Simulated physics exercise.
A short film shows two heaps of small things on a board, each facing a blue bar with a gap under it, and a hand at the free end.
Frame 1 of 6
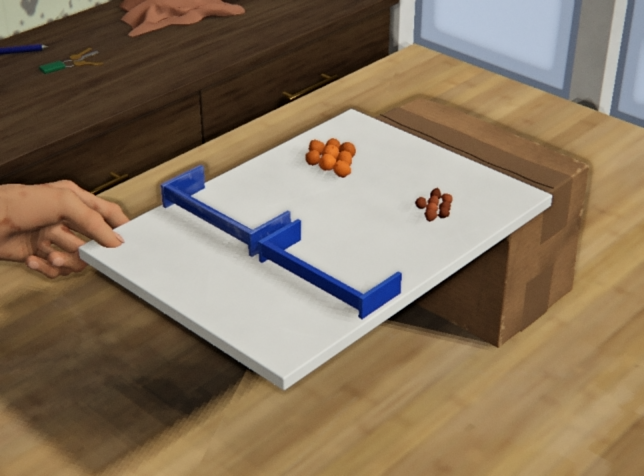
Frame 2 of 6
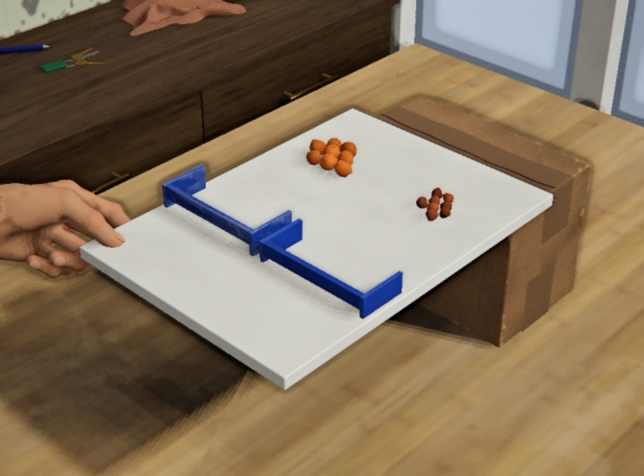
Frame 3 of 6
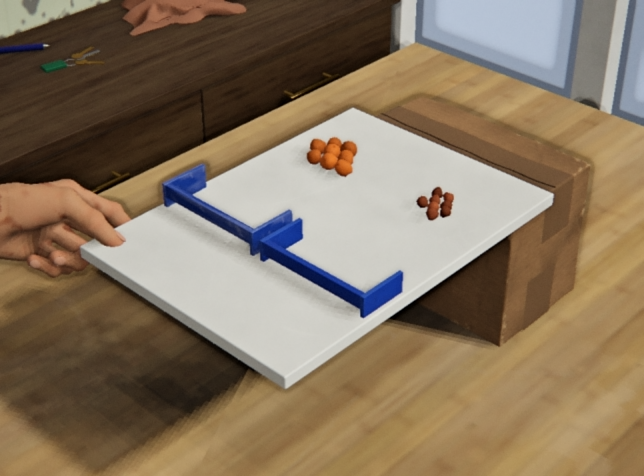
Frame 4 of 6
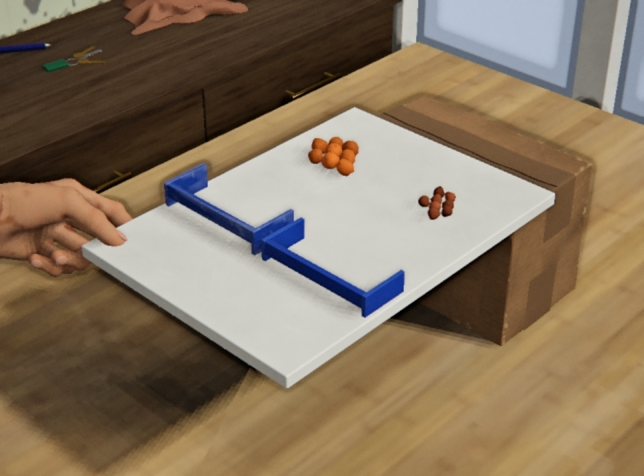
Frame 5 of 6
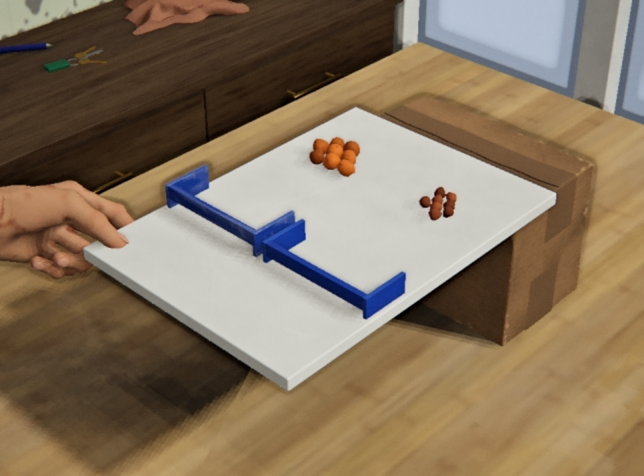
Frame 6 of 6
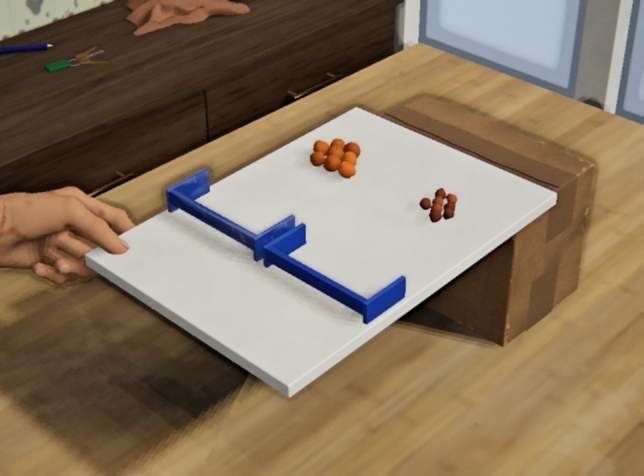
A white board with two small heaps of round brown and orange pieces facing blue bars rested partly on a cardboard box, while a hand at its left end barely lowered that end.
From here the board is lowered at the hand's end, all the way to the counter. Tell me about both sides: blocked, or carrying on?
Watch the front lot - it jams at the opening. Back lot? It jams at the opening.
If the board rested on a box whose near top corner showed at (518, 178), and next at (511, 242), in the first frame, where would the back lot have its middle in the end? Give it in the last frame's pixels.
It comes to rest centred at (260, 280) the first time and at (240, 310) the second time.
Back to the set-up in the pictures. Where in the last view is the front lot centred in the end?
I'd put it at about (335, 365) when it all comes to rest.
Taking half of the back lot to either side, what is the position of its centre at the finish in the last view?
Looks to me like it ends up close to (244, 299).
Then, 0.34 s on from there, board sloping at 10°; front lot where it was; back lot where it was.
Then, 0.78 s on from there, board sloping at 22°; front lot on its way down; back lot on its way down.
Then, 1.24 s on from there, board resting at 30°; front lot has reached its gate; back lot has reached its gate.
In the end, board resting at 30°; front lot gathered behind its gate; back lot gathered behind its gate.
